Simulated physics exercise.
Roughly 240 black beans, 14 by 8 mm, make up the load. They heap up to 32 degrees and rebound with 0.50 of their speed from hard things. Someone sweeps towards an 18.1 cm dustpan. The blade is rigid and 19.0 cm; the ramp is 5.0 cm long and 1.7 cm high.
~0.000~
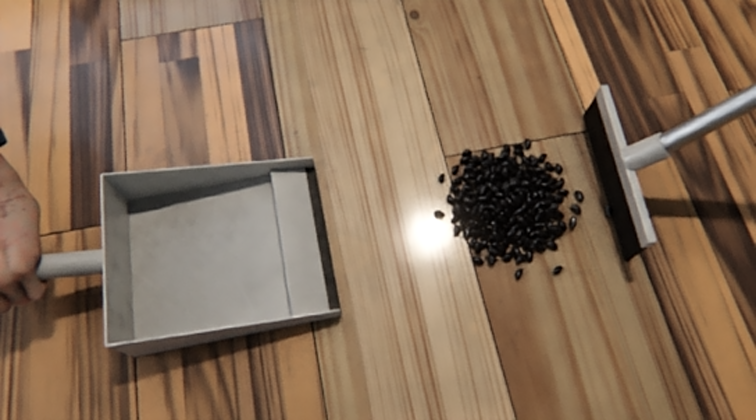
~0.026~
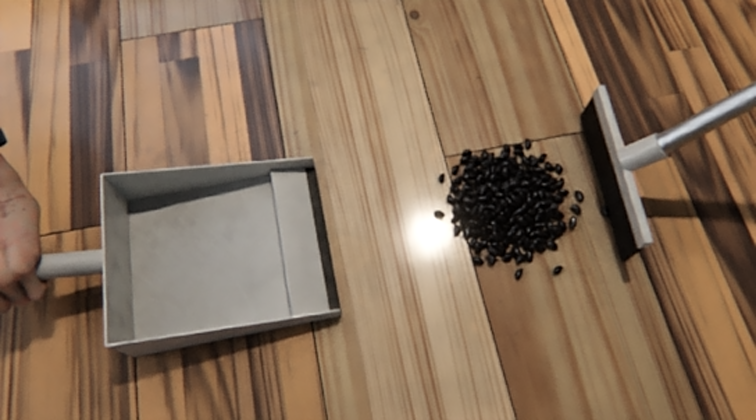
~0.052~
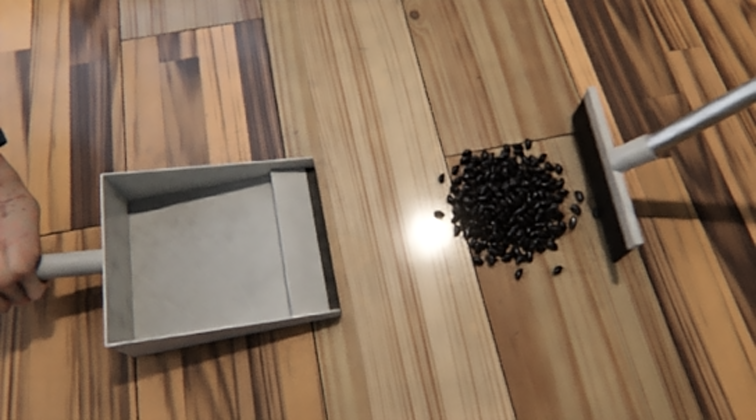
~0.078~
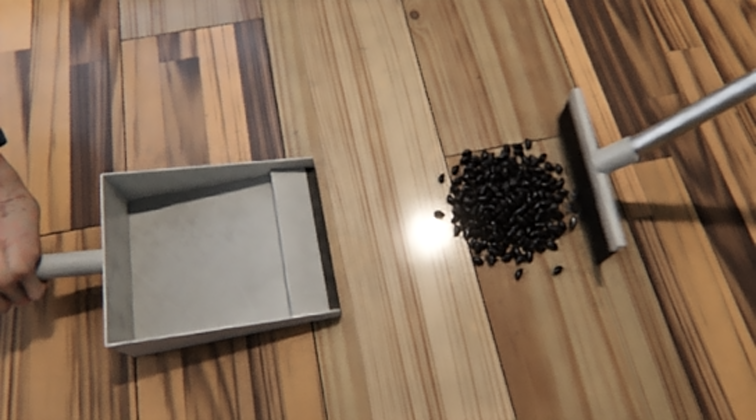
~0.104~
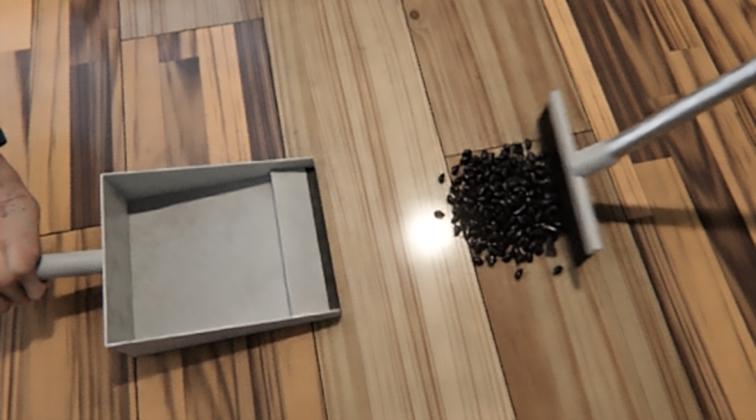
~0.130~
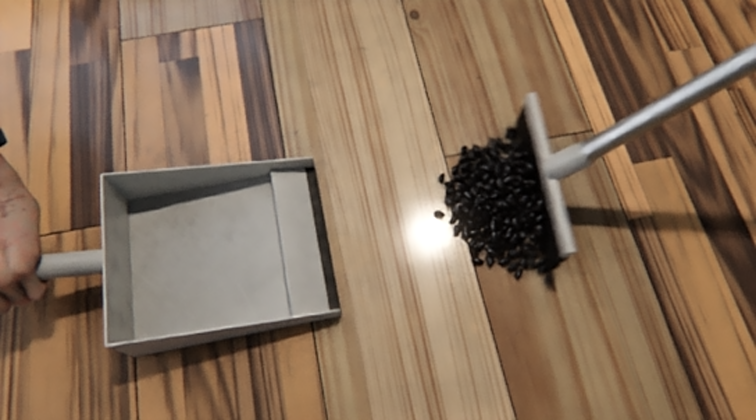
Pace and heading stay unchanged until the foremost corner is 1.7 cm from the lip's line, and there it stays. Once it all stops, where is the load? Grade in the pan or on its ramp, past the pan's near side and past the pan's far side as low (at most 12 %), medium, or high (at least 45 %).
Pan - high; near side - low; far side - medium.
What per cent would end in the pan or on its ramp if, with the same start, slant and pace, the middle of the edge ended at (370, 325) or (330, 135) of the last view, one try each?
Some 30 per cent on the first try, 30 per cent on the second.
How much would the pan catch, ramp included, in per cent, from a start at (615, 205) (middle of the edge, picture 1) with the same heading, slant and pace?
Estimate: ~ 55 %.
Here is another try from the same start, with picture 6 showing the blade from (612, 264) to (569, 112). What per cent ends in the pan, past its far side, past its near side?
Split: Pan = 15, far = 5, near = 25.
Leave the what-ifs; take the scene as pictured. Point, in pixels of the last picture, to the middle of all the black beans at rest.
Resting centre estimate: Around (298, 217).
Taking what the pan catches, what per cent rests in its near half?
Some 40 per cent.
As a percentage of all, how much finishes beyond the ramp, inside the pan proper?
Around 25 percent.
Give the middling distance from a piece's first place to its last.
It works out to some 26 cm.
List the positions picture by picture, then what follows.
The first picture shows blade from (647, 242) to (601, 94), moved 0.0 cm, 0 of the pieces shifted so far; middle of the pieces at (509, 196); pan at (213, 259).
The second picture shows blade from (643, 243) to (598, 94), moved 0.4 cm, 0 of the pieces shifted so far; middle of the pieces at (509, 196).
The third picture shows blade from (633, 244) to (589, 95), moved 1.4 cm, 1 of the pieces shifted so far; middle of the pieces at (509, 196).
The fourth picture shows blade from (617, 246) to (574, 97), moved 3.2 cm, 3 of the pieces shifted so far; middle of the pieces at (509, 196).
The fifth picture shows blade from (593, 249) to (553, 99), moved 5.7 cm, 44 of the pieces shifted so far; middle of the pieces at (507, 196).
The sixth picture shows blade from (567, 252) to (529, 102), moved 8.5 cm, 199 of the pieces shifted so far; middle of the pieces at (498, 196); pan at (213, 259). Its pace works out near 1.06 m/s, heading 4 degrees away from the viewer's side.
After 0.25 s, middle of the blade 12 cm from the lip; 0 % over the lip, far side 10 %, near side 5 %.
After 0.33 s, middle of the blade 4 cm from the lip; 10 % over the lip, far side 15 %, near side 5 %.
After 0.54 s, middle of the blade 2 cm from the lip; 60 % over the lip, far side 20 %, near side 10 %.
At rest (2.6 s), pan 55 %, near side 10 %, far side 20 %, in front of the lip or behind the blade 20 %.
